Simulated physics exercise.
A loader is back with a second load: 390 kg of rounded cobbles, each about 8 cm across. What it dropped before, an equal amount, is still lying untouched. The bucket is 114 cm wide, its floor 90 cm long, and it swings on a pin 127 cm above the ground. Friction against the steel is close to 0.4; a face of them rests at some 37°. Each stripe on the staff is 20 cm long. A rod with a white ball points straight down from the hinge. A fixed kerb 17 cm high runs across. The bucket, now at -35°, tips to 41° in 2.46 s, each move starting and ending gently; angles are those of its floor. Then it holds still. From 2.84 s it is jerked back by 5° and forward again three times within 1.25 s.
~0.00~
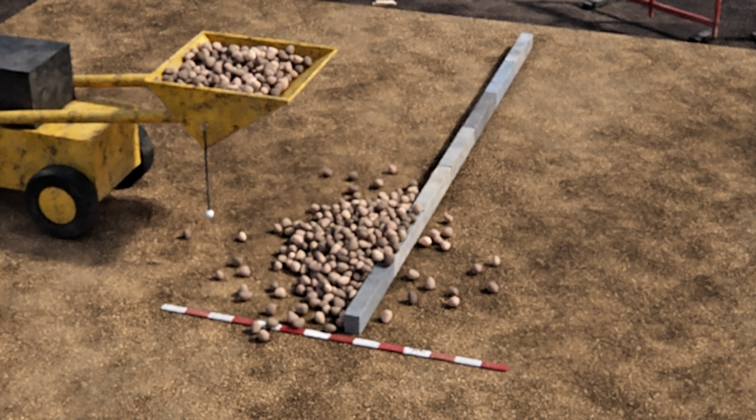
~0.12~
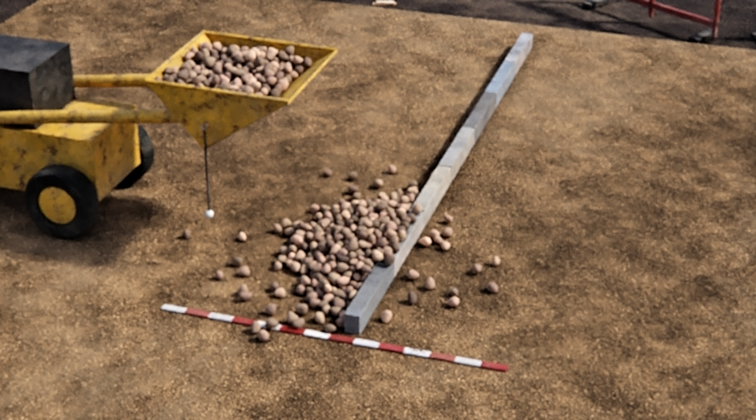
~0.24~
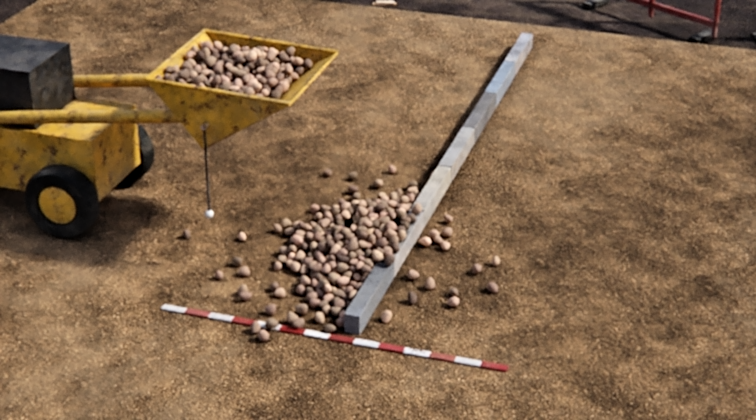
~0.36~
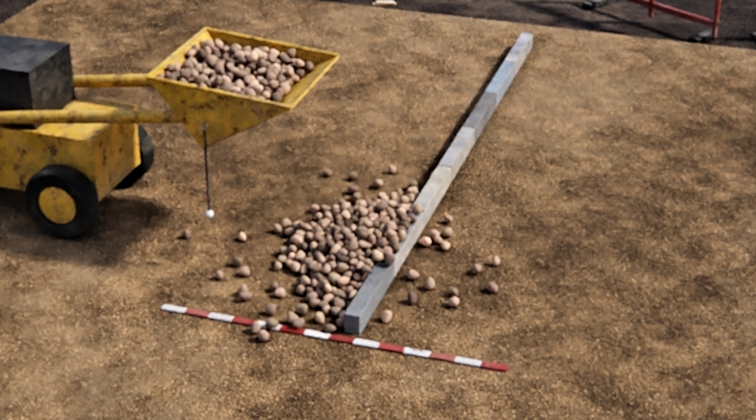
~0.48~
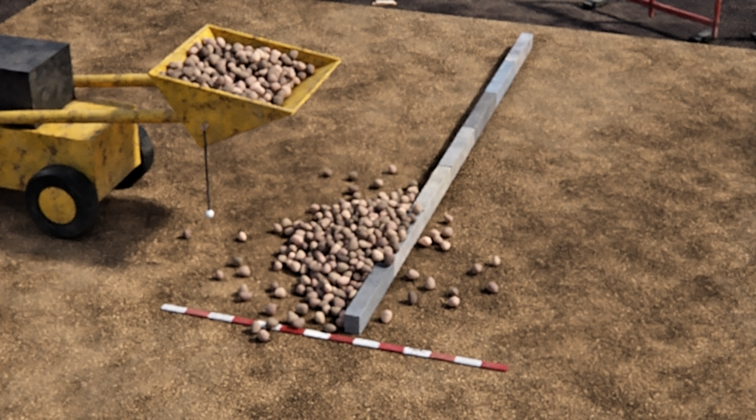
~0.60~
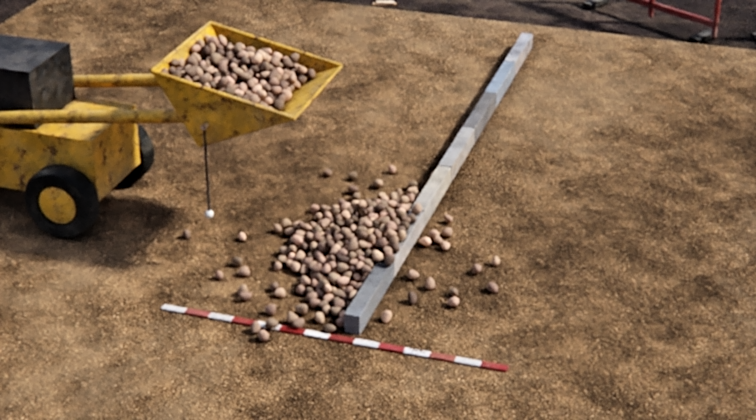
Brown gritty ground, with a yellow loader's bucket of stones tilting slightly down rightward near a motionless heap against a grey kerb.
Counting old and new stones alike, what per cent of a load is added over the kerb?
Roughly 1 per cent of a load more.
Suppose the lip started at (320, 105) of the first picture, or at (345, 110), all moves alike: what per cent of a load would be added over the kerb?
About 15 and 50 per cent.
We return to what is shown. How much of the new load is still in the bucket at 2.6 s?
Roughly 10 per cent is still inside.
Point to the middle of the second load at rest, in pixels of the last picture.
Their middle is at about (323, 228).
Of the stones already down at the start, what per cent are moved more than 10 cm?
Roughly 10 per cent of them.
After 1.8 s the floor is at 29°; in per cent of one load, 90 in the bucket, 106 on this side of the kerb, 3 over the kerb; the foremost stones are at (458, 279).
After 2.6 s the floor is at 41°; in per cent of one load, 9 in the bucket, 188 on this side of the kerb, 3 over the kerb; the foremost stones are at (458, 279).
After 4.5 s the floor is at 41°; in per cent of one load, 0 in the bucket, 196 on this side of the kerb, 4 over the kerb; the foremost stones are at (458, 279).
After 7.1 s the floor is at 41°; in per cent of one load, 0 in the bucket, 196 on this side of the kerb, 4 over the kerb; the foremost stones are at (458, 279). Net gain over the kerb, 1.
